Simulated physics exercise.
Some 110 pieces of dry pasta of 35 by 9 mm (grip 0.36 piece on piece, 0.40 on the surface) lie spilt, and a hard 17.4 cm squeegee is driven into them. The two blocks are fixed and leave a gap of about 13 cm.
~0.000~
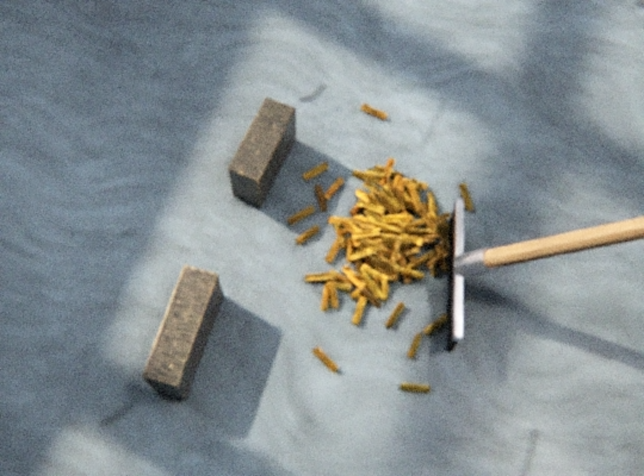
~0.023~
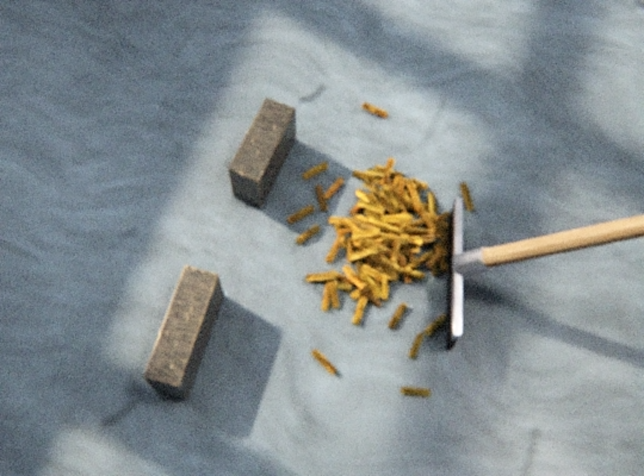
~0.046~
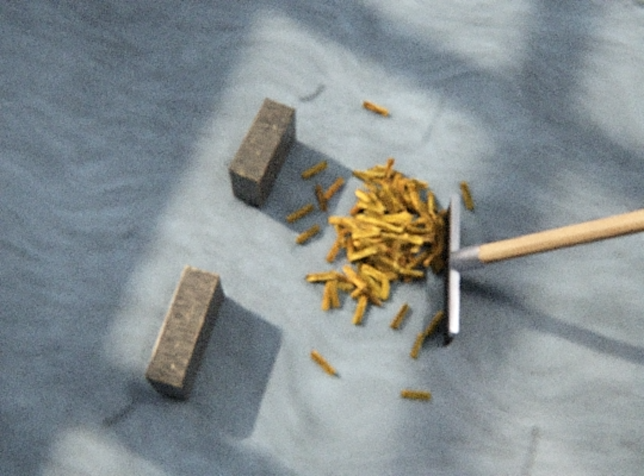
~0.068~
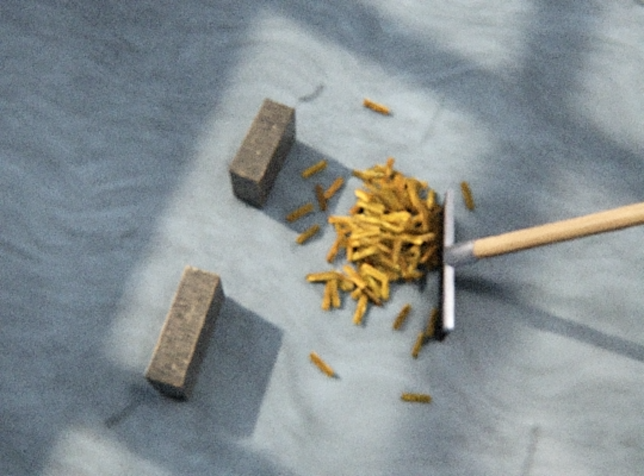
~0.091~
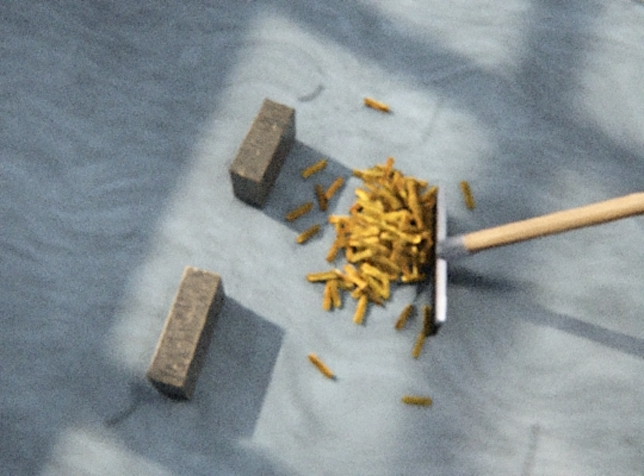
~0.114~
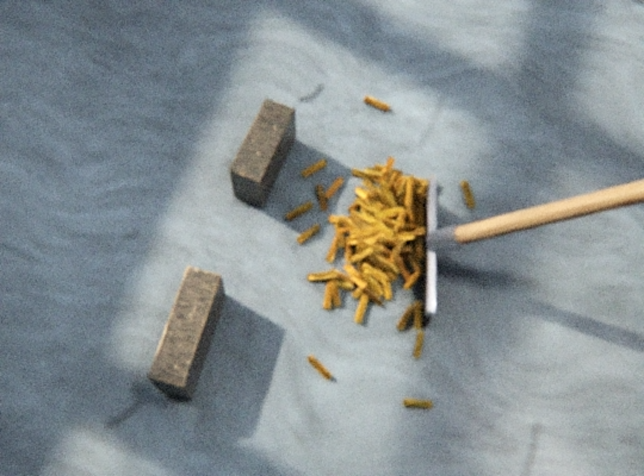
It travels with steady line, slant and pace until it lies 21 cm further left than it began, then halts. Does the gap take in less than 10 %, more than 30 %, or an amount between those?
My guess is the gap count lands in the bottom band.
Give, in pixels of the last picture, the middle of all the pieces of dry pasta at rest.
Roughly at (283, 211).
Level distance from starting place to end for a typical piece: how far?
14 cm.
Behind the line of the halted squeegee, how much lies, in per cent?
20 %.
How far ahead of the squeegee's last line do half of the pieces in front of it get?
I'd say close to 3 cm ahead of the line.
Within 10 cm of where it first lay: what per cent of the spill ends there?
Roughly 25 per cent.
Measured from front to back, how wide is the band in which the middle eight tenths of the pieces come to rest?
Roughly 26 cm.
Then, at 0.30 s, squeegee 16 cm from its start, spill 22 cm wide; round the far block 10 %, held up before the blocks 90 %.
Then, at 0.49 s, squeegee 22 cm from its start, spill 27 cm wide; in or through the gap 5 %, round the far block 20 %, held up before the blocks 80 %.
Then, at 0.65 s, squeegee 22 cm from its start, spill 30 cm wide; in or through the gap 5 %, round the far block 20 %, held up before the blocks 80 %.
At rest (2.1 s), in or through the gap 5 %, round the near block 0 %, round the far block 20 %, held up before the blocks 75 %.
